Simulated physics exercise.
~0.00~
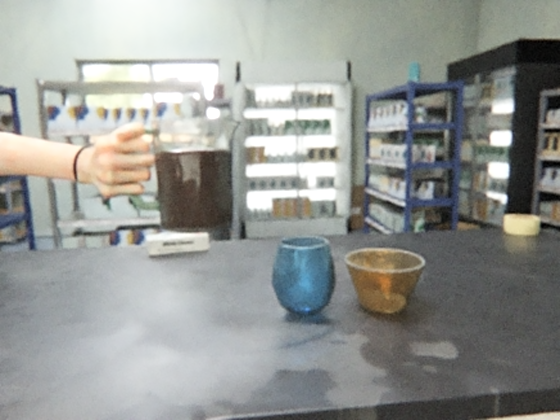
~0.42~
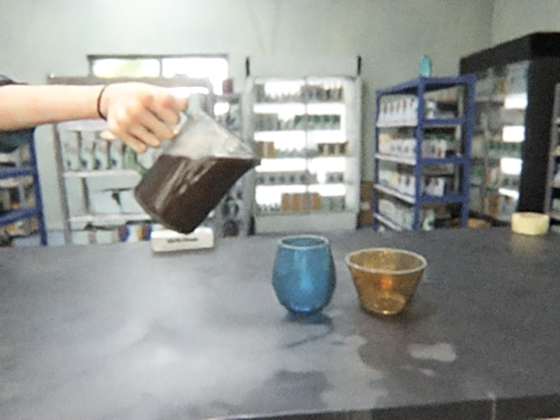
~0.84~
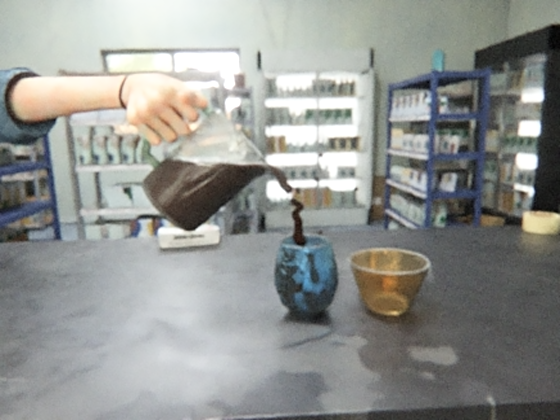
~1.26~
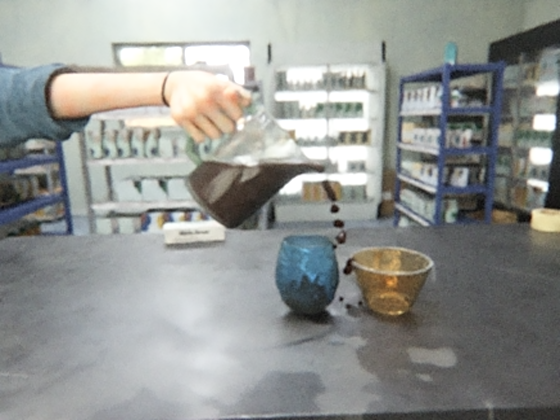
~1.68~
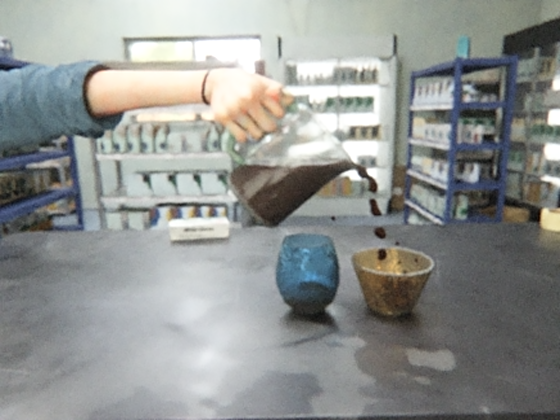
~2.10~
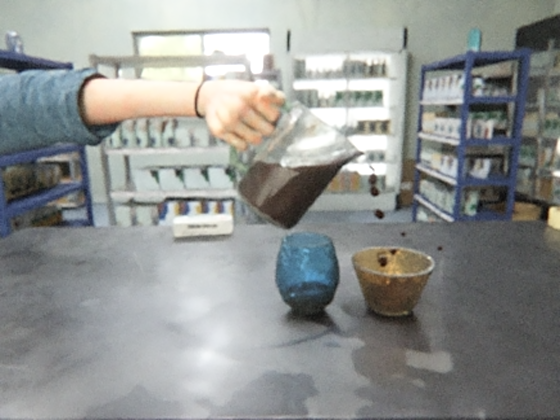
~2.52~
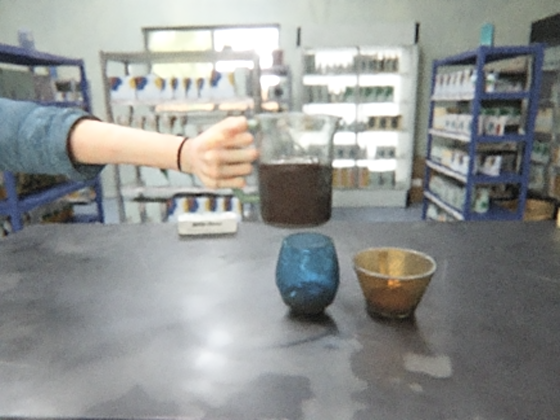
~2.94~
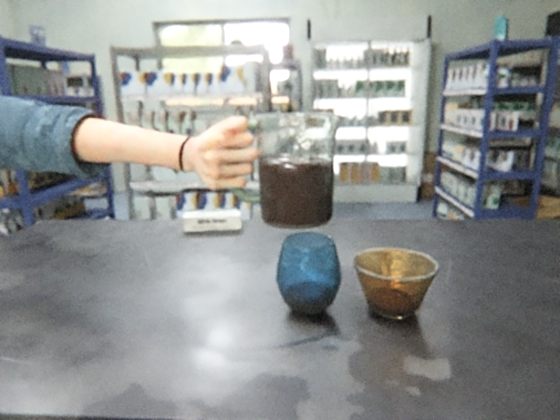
A hand tilts a jug, pouring dark coffee across a blue glass and amber cup, then levels it.
